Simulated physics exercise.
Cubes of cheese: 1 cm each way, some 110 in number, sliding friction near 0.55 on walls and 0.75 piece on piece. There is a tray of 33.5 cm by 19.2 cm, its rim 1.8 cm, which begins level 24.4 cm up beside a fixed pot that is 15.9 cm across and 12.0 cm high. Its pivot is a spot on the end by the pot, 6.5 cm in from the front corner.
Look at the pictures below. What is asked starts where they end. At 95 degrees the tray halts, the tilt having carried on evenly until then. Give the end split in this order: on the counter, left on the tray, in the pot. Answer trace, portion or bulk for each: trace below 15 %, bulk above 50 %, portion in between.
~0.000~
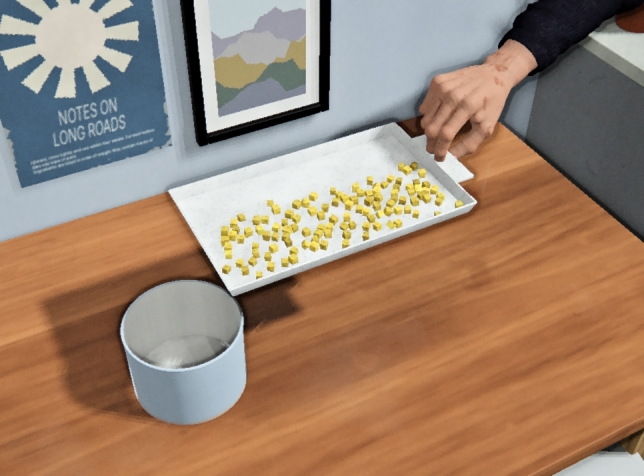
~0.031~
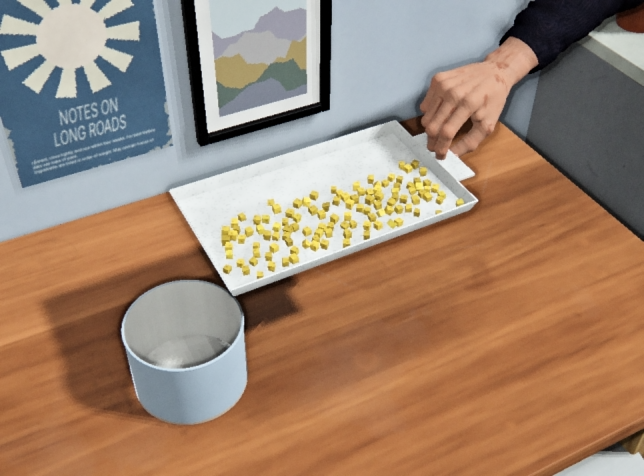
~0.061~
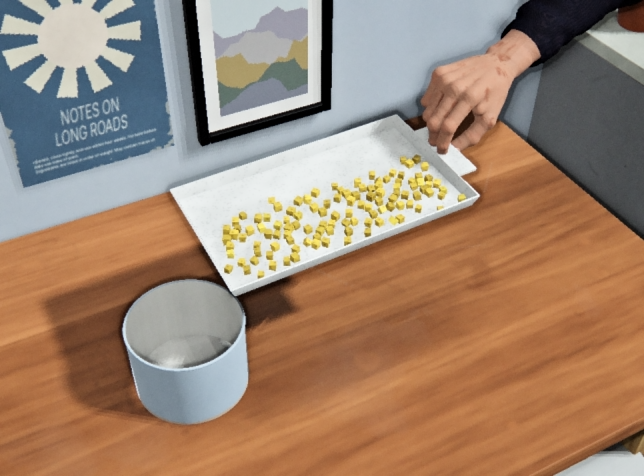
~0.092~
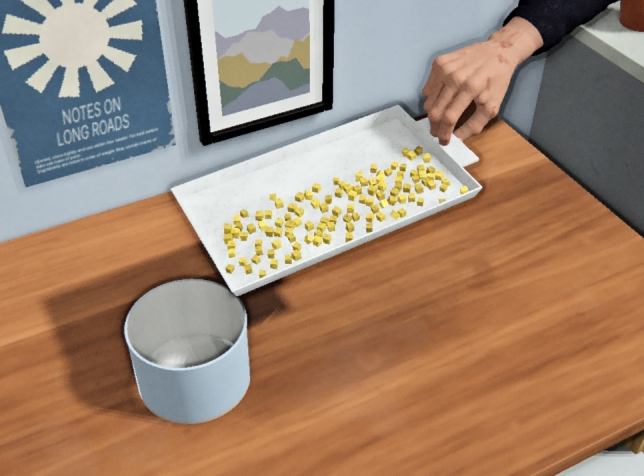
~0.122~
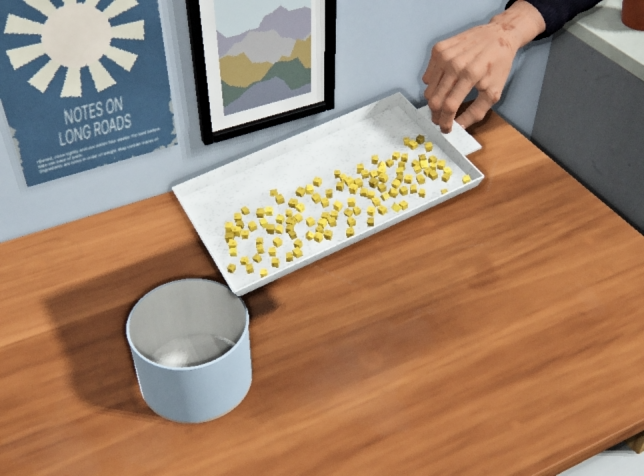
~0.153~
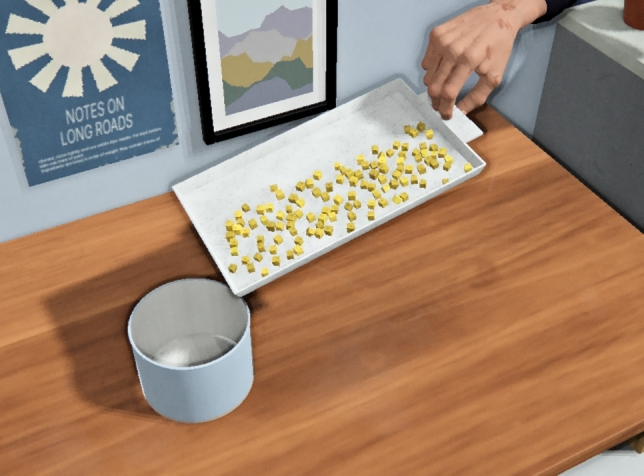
Counter: Bulk. Tray: Trace. Pot: Portion.
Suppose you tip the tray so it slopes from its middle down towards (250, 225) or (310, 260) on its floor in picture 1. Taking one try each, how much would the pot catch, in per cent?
First try: Around 70 percent; second try: Around 0 percent.
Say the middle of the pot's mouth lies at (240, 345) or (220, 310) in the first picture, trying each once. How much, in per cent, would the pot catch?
Try one: ~ 40 %; try two: ~ 5 %.
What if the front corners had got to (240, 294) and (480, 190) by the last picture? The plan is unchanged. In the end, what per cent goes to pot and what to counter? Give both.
Pot 0; counter 100.
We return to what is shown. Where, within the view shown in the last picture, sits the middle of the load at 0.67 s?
Near (226, 285).
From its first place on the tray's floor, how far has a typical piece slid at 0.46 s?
By then it sits near 2 cm from where it began.
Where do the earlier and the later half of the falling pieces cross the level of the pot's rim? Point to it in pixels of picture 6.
First near (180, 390), then at (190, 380).
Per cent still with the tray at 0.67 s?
Around 80 percent.
Then, at 0.46 s, tilt 53 degrees; the tray holds 100 %, the pot 0 %.
After 0.67 s, tilt 80 degrees; the tray holds 80 %, the pot 0 %.
After 0.99 s, tilt 95 degrees; the tray holds 0 %, the pot 20 %.
In the end, at 2.1 s, counter 75 %, tray 0 %, pot 25 %.
